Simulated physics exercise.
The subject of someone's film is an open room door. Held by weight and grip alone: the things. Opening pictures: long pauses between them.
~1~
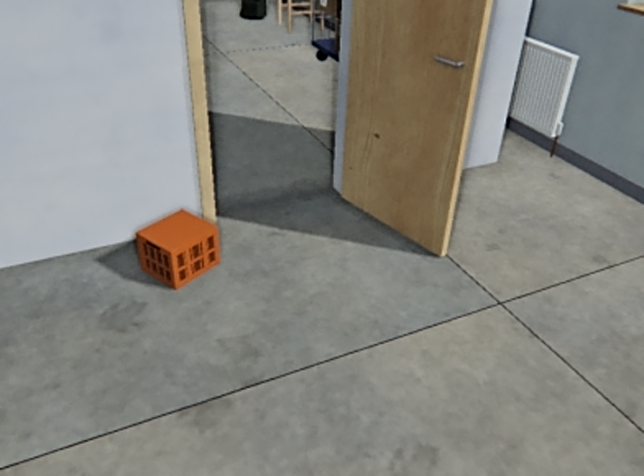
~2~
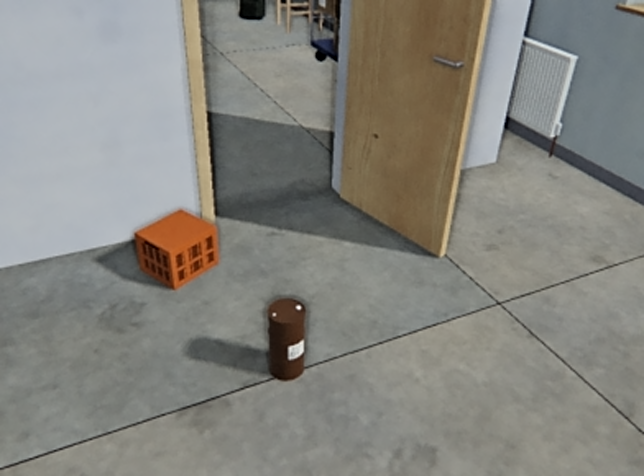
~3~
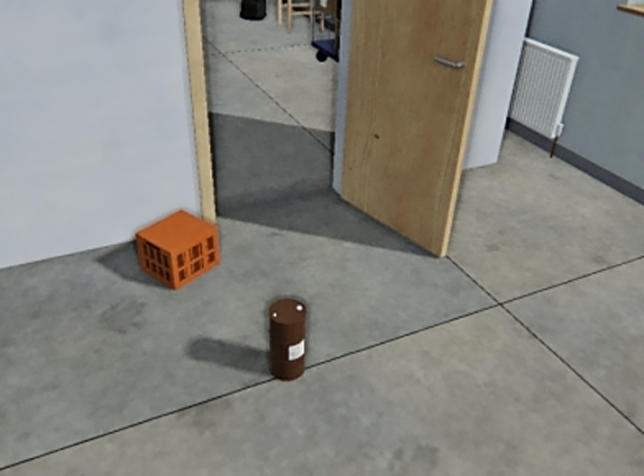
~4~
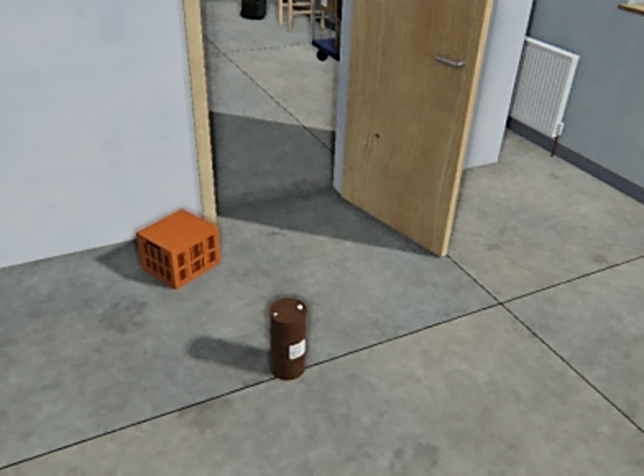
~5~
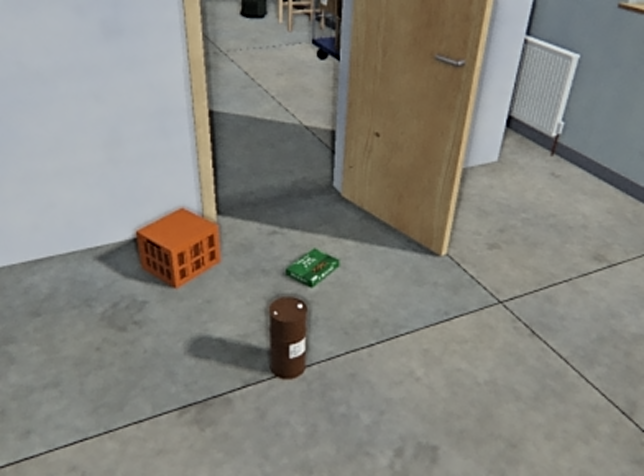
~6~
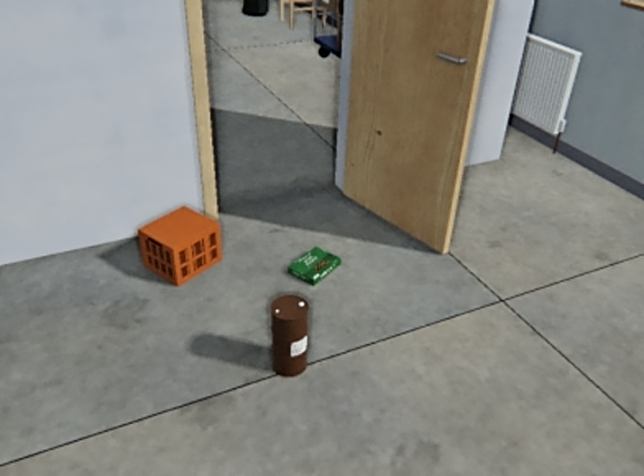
A wooden door stands wide open in a pale wall, seen from above across a grey concrete floor, with a white radiator on the wall at right. An orange crate sits on the floor left of the doorway; a brown canister then appears near the lower centre, and later a green packet shows up behind it. The door, crate and placed things stay still, and the view barely shifts.
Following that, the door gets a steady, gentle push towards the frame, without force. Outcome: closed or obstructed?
Closed.
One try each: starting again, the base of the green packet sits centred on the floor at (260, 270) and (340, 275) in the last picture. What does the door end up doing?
Try one: The door swings to; try two: It swings to.
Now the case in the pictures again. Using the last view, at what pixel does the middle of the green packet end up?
End position, last frame: About (251, 266).
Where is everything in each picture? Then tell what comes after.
The first frame shows door wide open and still.
The second frame shows door wide open and still; brown canister (287, 340); orange crate (178, 248).
The third frame shows door wide open and still; brown canister (287, 341); orange crate (179, 249).
The fourth frame shows door wide open and still; brown canister (288, 340); orange crate (179, 248).
The fifth frame shows door wide open and still; brown canister (288, 339); orange crate (180, 247).
The sixth frame shows door wide open and still; green packet (315, 266); brown canister (290, 337).
Then, 1.10 s past the last view, door at 55°; green packet displaced a little near (299, 267).
Then, 1.40 s past the last view, door at 37°; green packet displaced about its own width near (261, 266).
Finally, door at 0°; moved from the start, green packet; the other 2 still in place. Final places as the last picture's camera would see them, green packet near (251, 266).
